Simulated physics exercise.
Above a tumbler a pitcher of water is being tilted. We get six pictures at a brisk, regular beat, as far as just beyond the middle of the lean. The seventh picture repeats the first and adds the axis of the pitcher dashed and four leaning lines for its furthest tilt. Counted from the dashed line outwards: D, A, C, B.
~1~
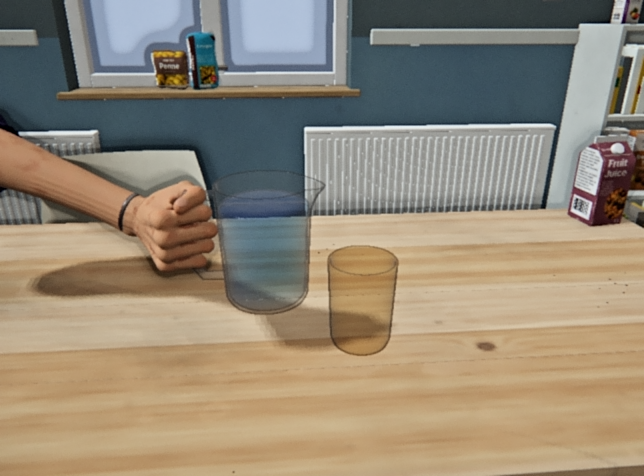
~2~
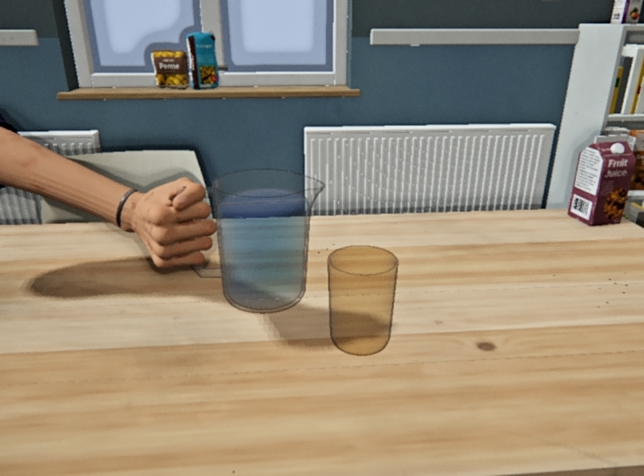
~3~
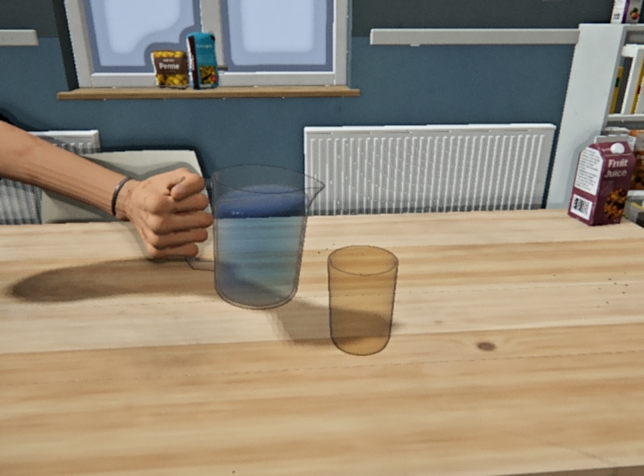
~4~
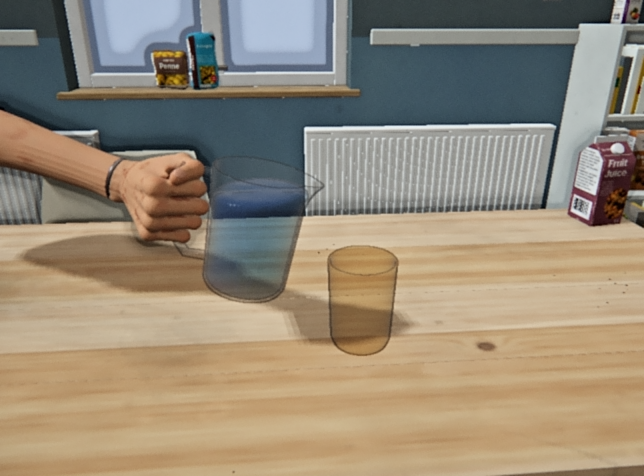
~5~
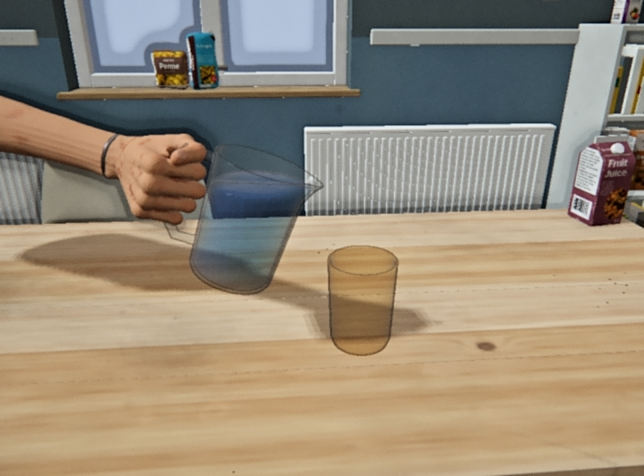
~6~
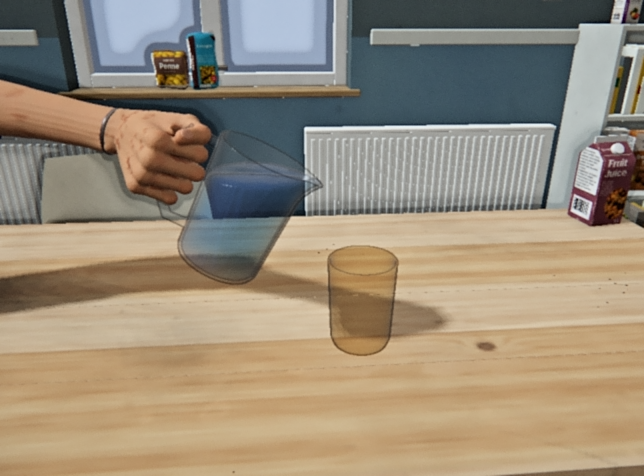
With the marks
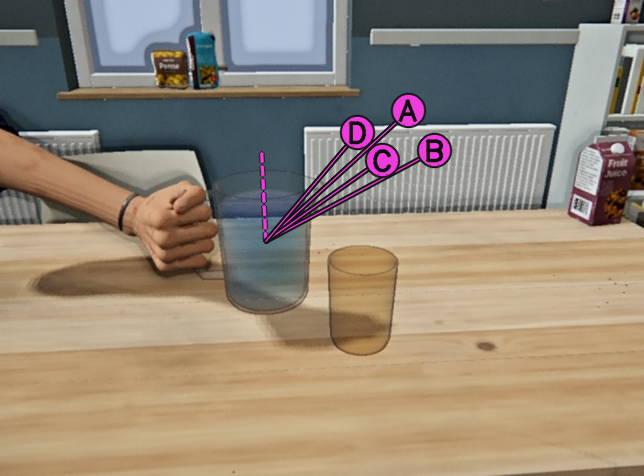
A hand held a clear pitcher of blue-looking water on a wooden table beside an amber tumbler, then lifted it slightly and gradually tilted it to the right, with no water leaving the spout.
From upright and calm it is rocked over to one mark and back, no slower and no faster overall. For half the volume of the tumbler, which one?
C is best.
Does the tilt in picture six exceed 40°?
No, it does not.
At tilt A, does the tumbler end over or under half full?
Under half.
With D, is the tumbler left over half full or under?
Under half.
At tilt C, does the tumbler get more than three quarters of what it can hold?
No.
In magenta, A at (396, 122); B at (419, 158); C at (368, 169); D at (346, 145).
Choosing A, the tumbler ends with about 34 % of what it can hold.
Choosing B, the tumbler ends with about 67 % of what it can hold.
Choosing C, the tumbler ends with about 50 % of what it can hold.
Choosing D, the tumbler ends with about 21 % of what it can hold.
